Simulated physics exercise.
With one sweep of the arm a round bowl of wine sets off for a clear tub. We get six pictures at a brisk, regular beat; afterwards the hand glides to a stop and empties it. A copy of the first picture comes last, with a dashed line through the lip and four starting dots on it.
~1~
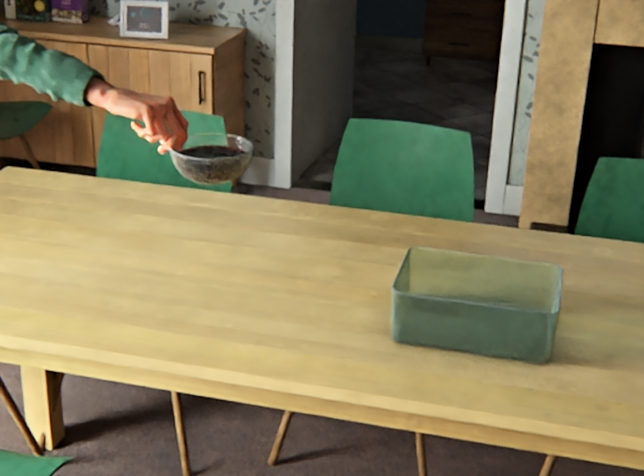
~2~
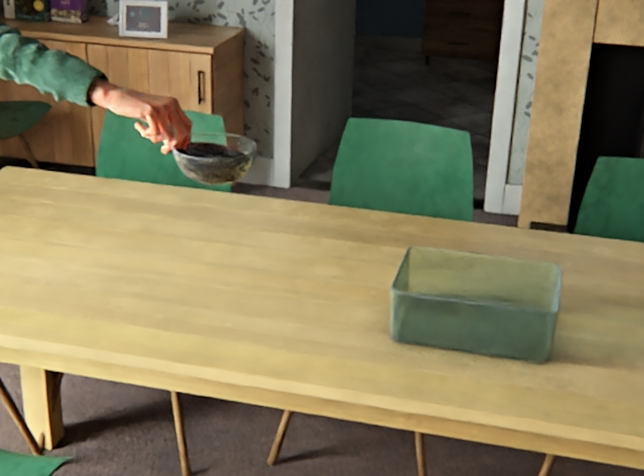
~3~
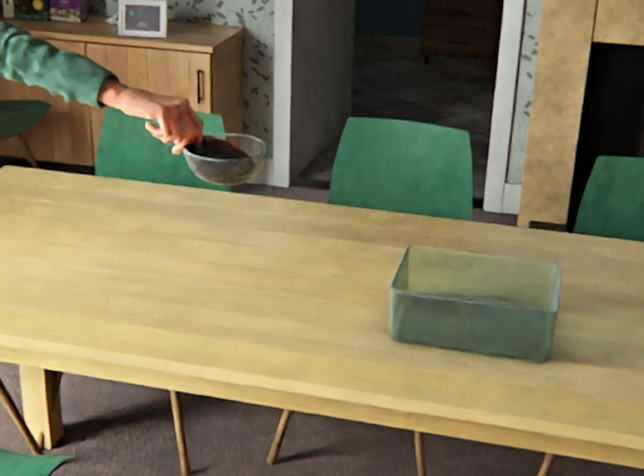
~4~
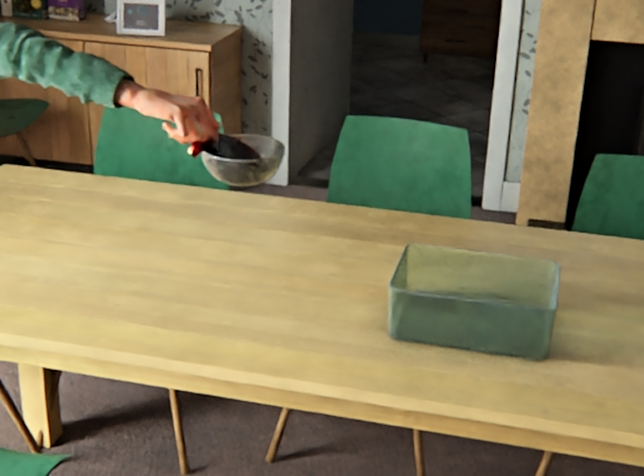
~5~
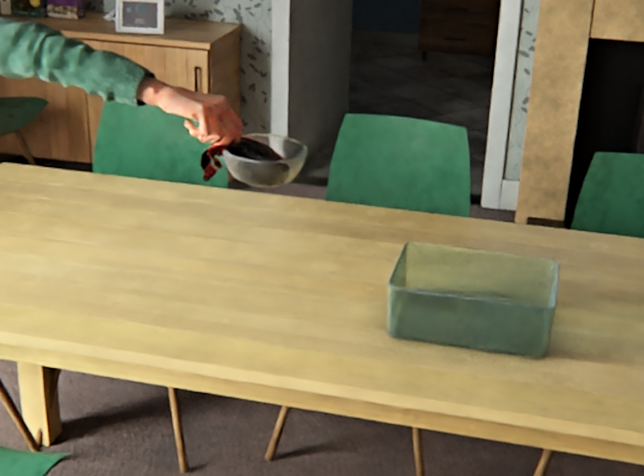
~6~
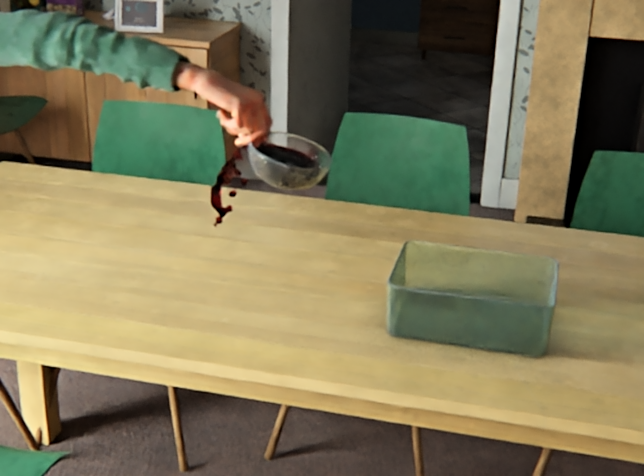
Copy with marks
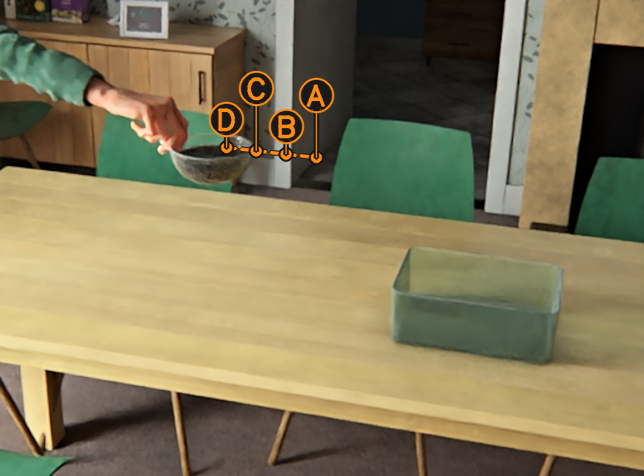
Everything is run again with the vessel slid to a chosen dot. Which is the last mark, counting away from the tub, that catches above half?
D is the one.
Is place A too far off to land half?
No, not at all.
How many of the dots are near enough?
All of the four.
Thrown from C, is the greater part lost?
No, that is safe.
On the marked copy, A at (316, 157); B at (286, 154); C at (256, 150); D at (226, 147).
Choosing A, about 77 % lands in the tub, 16 % falls short and 7 % goes beside or beyond.
Choosing B, about 70 % lands in the tub, 16 % falls short and 14 % goes beside or beyond.
Choosing C, about 71 % lands in the tub, 15 % falls short and 14 % goes beside or beyond.
Choosing D, about 66 % lands in the tub, 26 % falls short and 8 % goes beside or beyond.
